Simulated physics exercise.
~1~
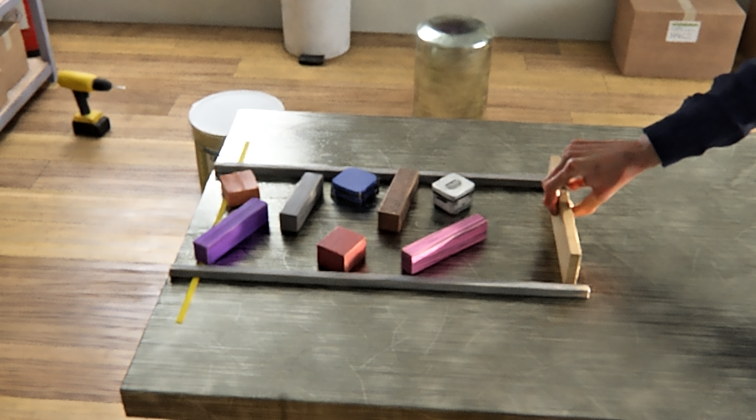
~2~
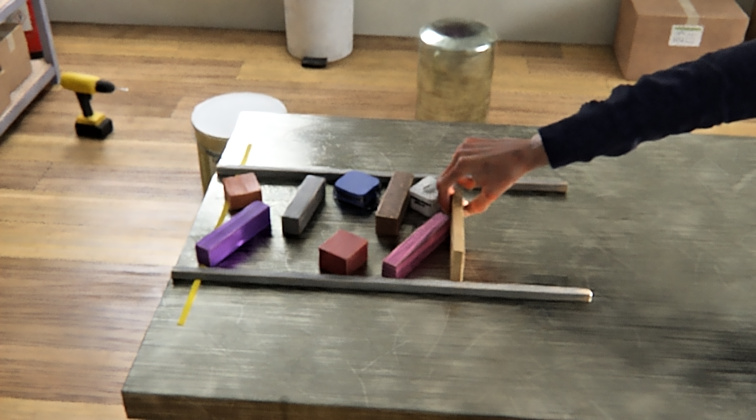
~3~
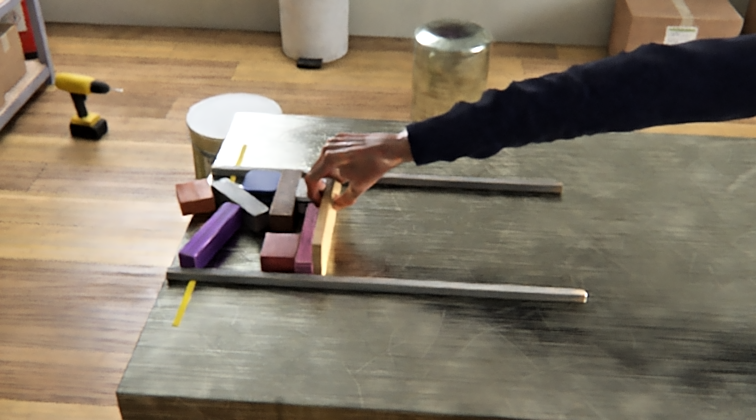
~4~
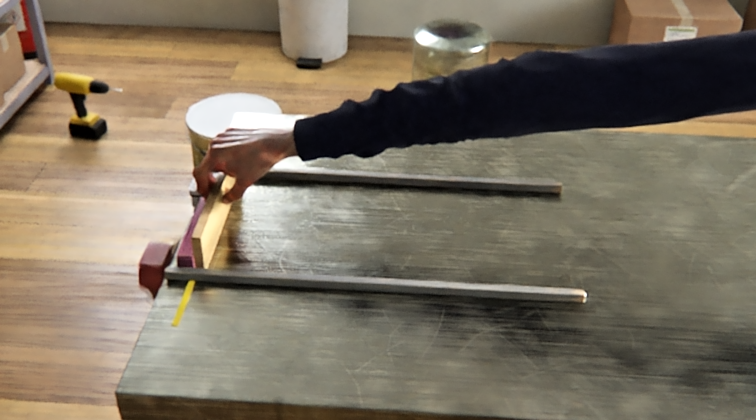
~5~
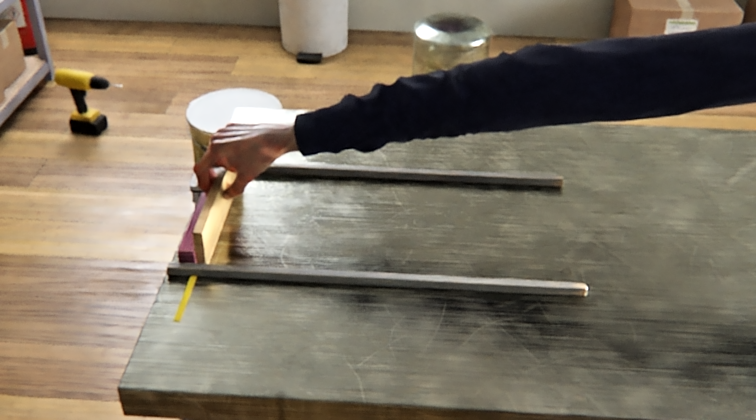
At first, eight small blocks and sticks lie scattered between two grey rails on a table, while a hand holds an upright wooden board at the right. The hand slides the board left, and it reaches the pink stick and the white piece. As the push continues, the pieces bunch together and shift toward the left edge, with the orange block starting to tilt. Near the yellow tape, most pieces have gone from the table and the red block tips over the edge. Finally the board stops there, with only a dark pink stick visible against it.
